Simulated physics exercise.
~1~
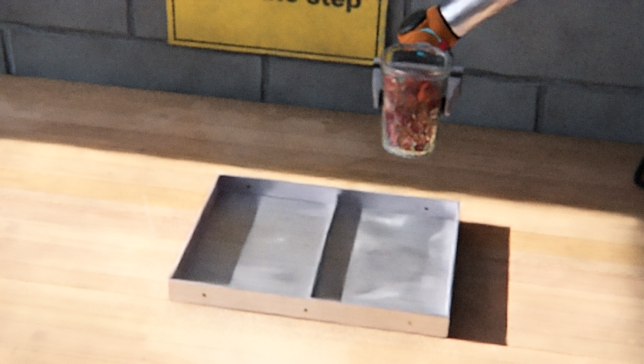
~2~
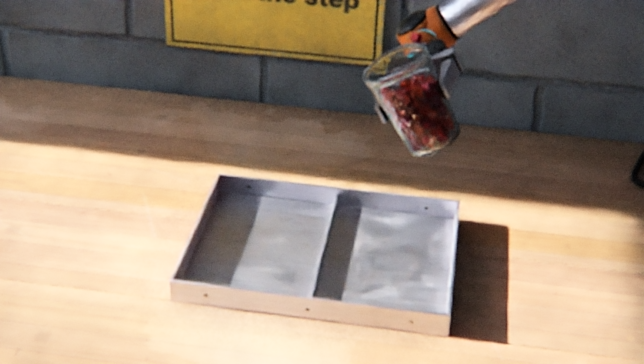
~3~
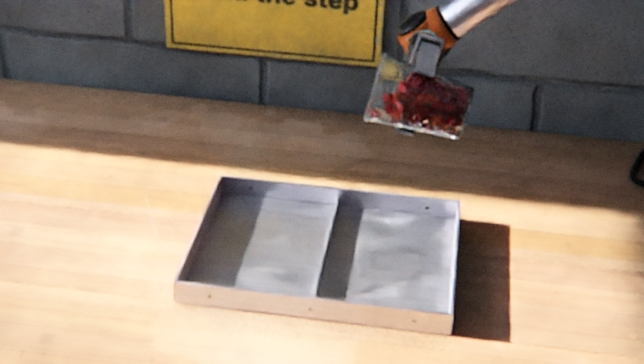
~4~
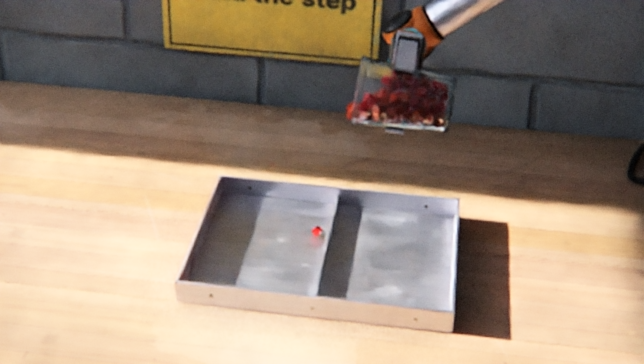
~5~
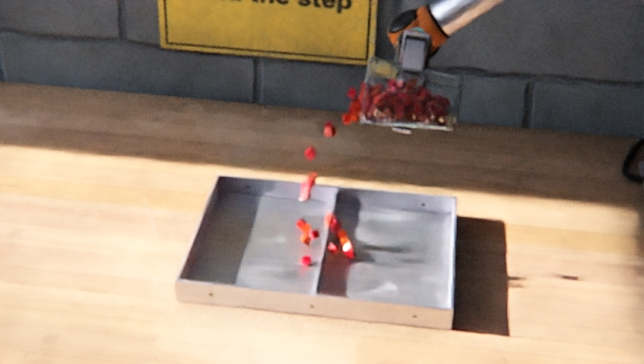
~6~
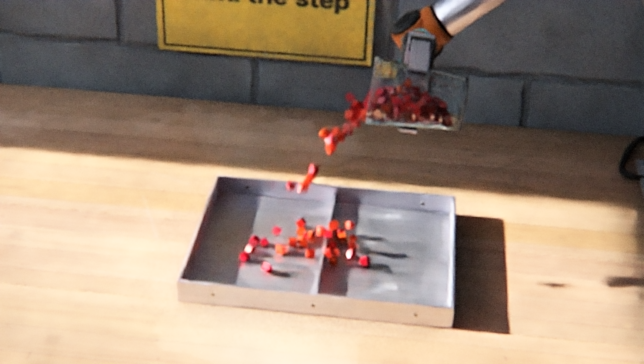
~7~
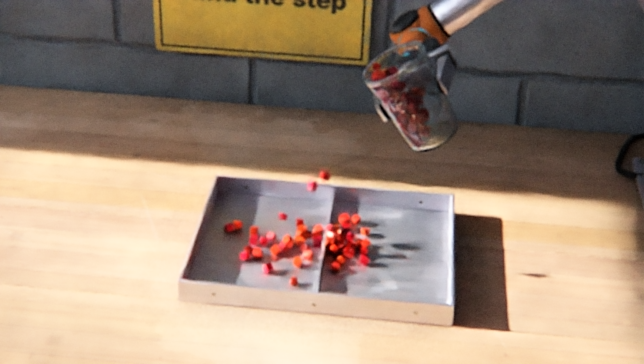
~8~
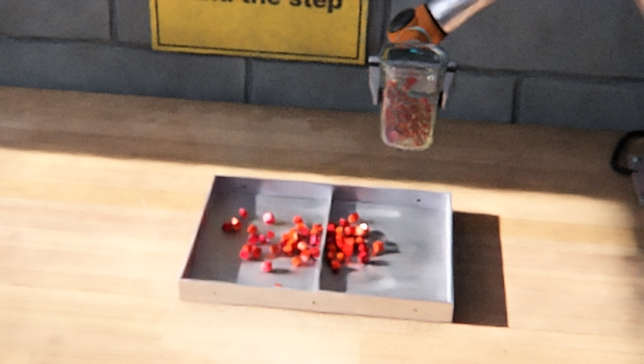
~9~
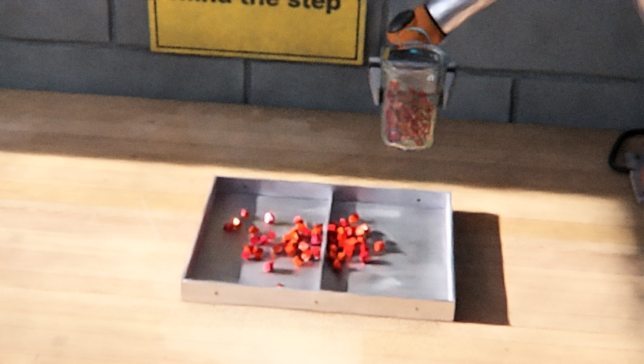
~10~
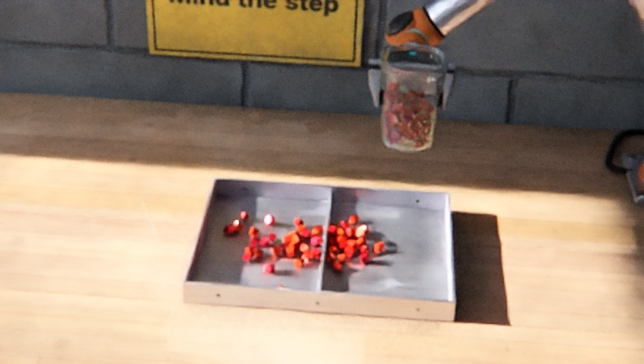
On a wooden table, a robot arm tips red vegetable dice from a clear tumbler into both parts of a divided metal tray, then rights it.
